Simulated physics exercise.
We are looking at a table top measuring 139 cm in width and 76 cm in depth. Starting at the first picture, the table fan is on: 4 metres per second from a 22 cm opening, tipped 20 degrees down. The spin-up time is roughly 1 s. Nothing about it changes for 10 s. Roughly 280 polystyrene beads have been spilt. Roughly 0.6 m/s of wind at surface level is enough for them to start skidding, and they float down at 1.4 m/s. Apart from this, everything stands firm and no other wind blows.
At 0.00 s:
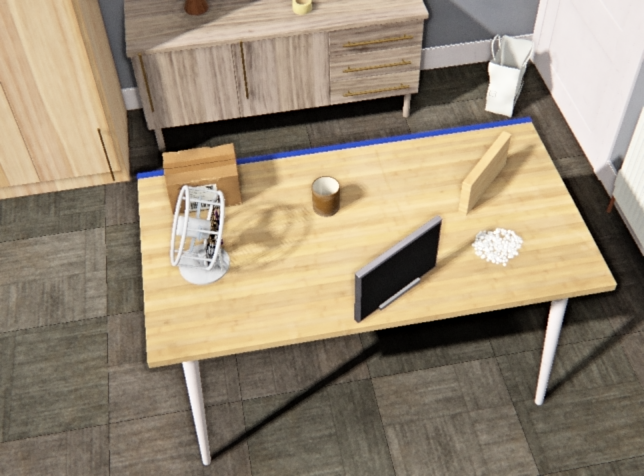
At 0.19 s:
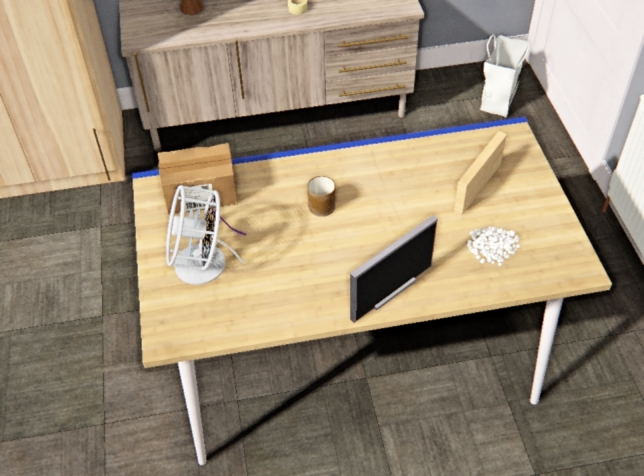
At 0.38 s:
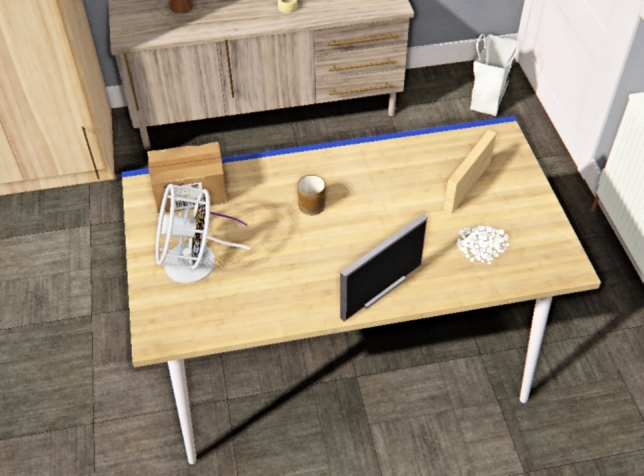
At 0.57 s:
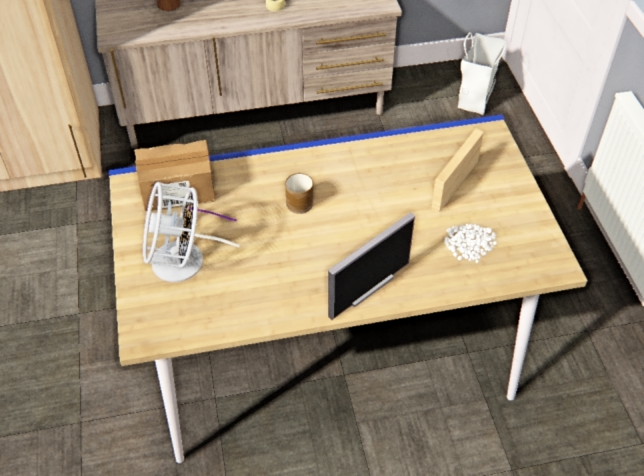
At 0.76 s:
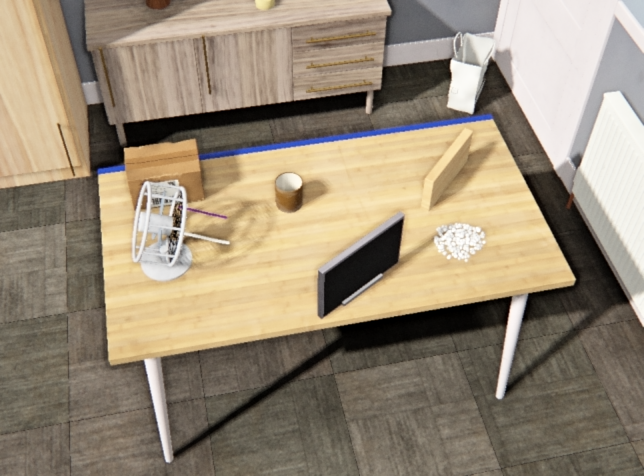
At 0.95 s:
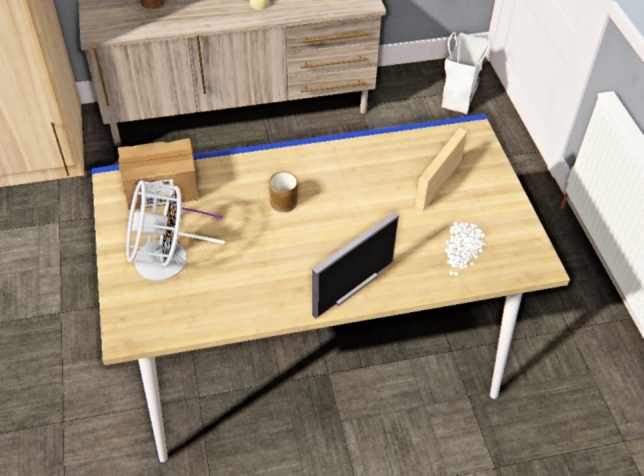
A pale wooden table with white legs and a blue far edge stands on grey flooring, seen from above, before a drawered cabinet. A white fan and wooden box sit left, a brown cup mid-table, a dark laptop near the front, and an upright board and white beads right. The view drifts, sliding everything leftward, then many beads shift, their pile narrowing and stretching toward the front.
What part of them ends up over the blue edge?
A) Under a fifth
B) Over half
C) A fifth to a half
(A) Under a fifth.
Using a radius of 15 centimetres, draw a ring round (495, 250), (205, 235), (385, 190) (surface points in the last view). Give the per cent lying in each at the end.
Estimates in listed order: 40 %; 0 %; 0 %.
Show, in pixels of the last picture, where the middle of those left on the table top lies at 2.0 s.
Centre point: About (503, 270) px.
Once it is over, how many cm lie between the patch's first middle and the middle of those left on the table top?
The middle is roughly 20 cm from where it started.
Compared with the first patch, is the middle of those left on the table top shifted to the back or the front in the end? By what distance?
Forward, some 15 cm.
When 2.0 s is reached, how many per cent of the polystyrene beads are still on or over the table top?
Around 70 %.
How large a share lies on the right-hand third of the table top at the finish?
I'd estimate around 60 per cent.
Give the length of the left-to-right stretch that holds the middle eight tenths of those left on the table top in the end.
Looks like some 30 cm to me.
After 2.0 s, 32 % are on the move or not yet settled, 0 % are over the blue edge; the middle of those still in play is near (503, 270).
After 3.2 s, 23 % are on the move or not yet settled, 0 % are over the blue edge; the middle of those still in play is near (505, 274).
After 5.5 s, 16 % are on the move or not yet settled, 0 % are over the blue edge; the middle of those still in play is near (505, 274).
After 10.0 s, at the end, 0 % are over the blue edge; the middle of those still in play is near (505, 274).
